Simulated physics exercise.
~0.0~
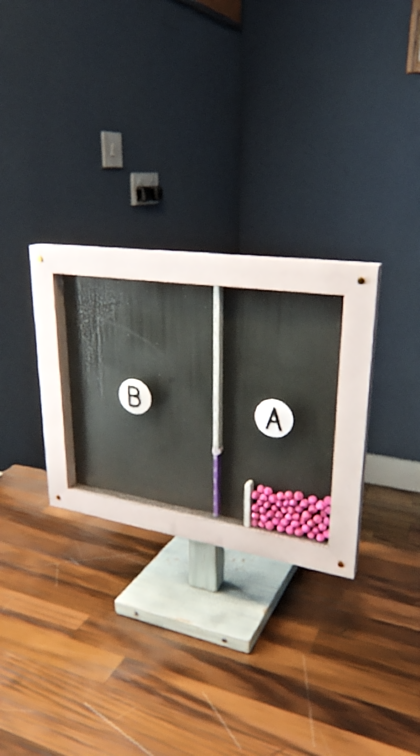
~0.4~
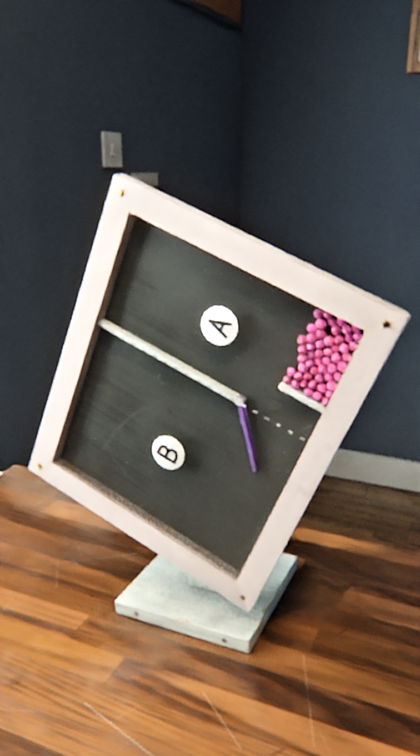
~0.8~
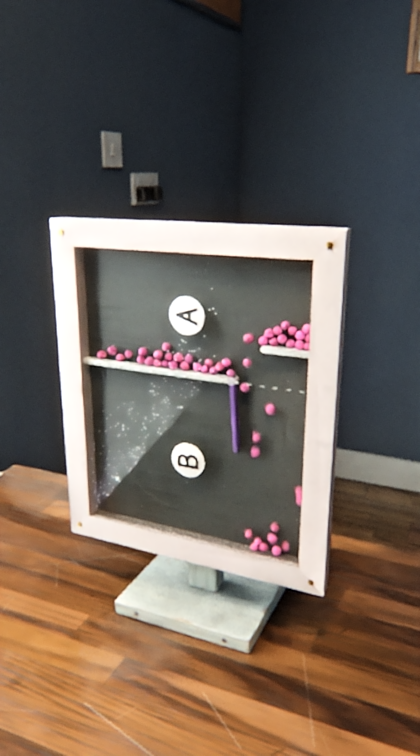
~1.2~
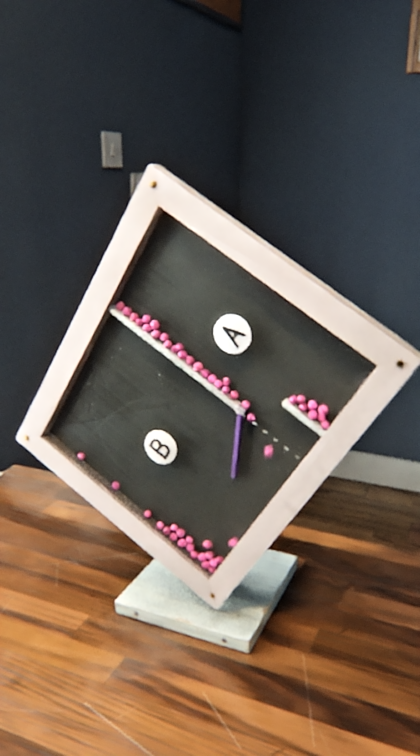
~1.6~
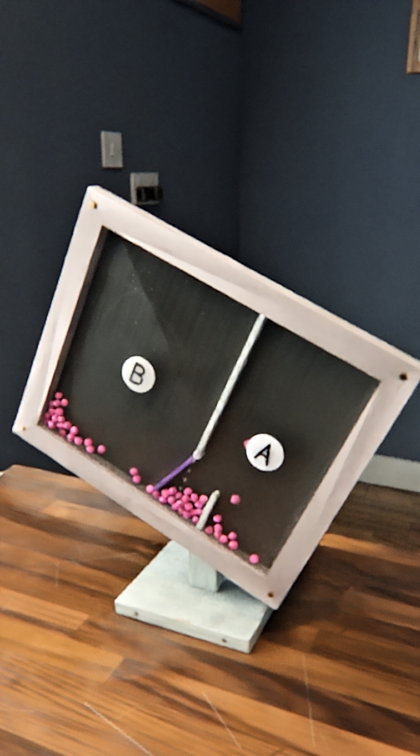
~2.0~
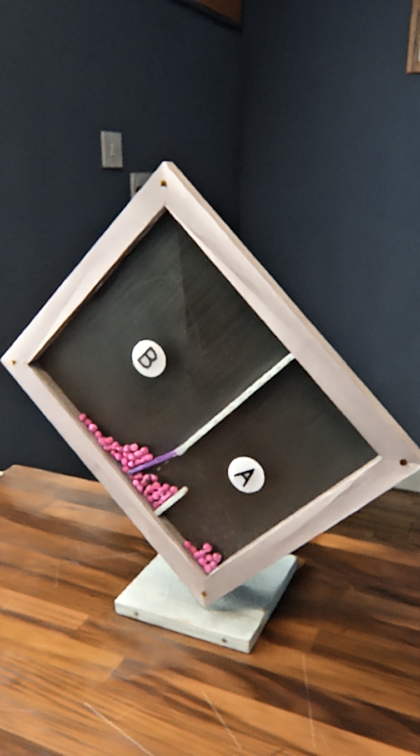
The footage shows a framed case of pink beads on a stand turning anticlockwise onto its side, beads spilling past a purple flap from side A into B, then swinging back clockwise beyond level until it rests tilted, with beads lying in both sides.
